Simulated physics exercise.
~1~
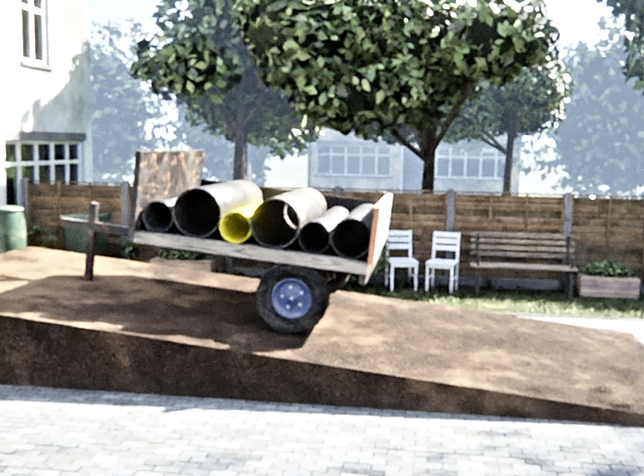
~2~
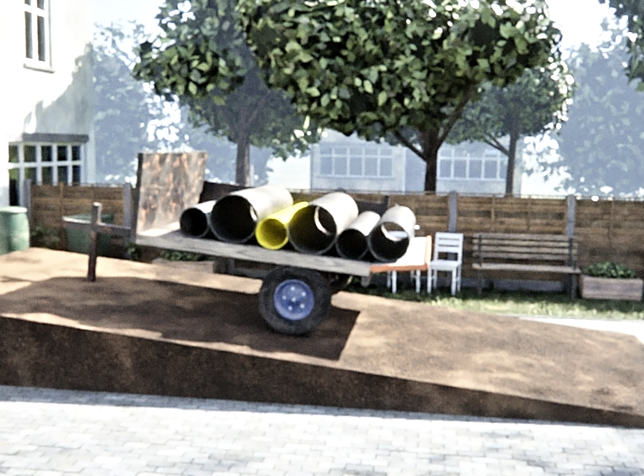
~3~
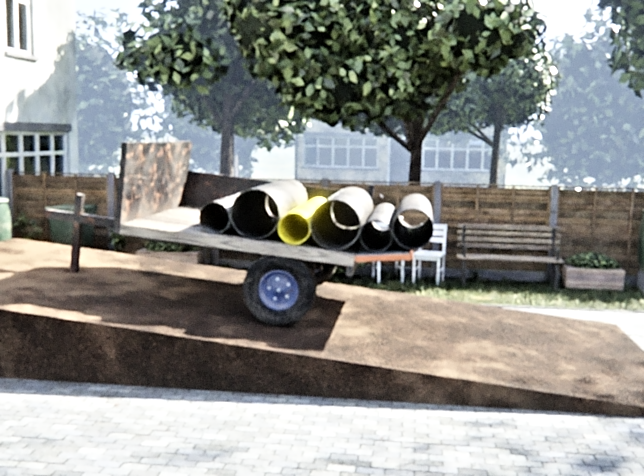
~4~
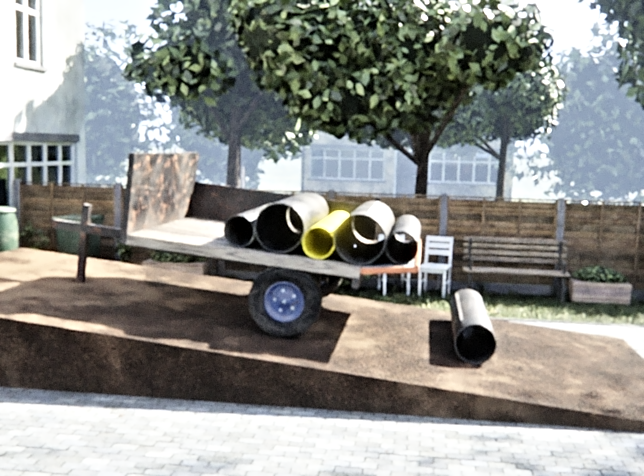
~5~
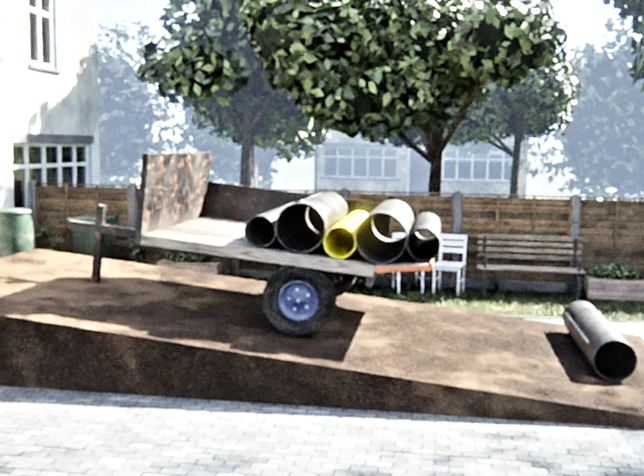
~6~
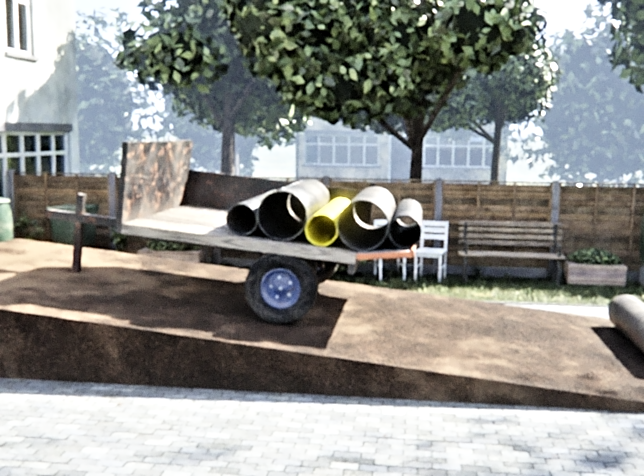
Plastic pipes rolling right along a sloping trailer bed as its tailgate drops, one falling off and rolling downhill, the yellow one staying aboard.
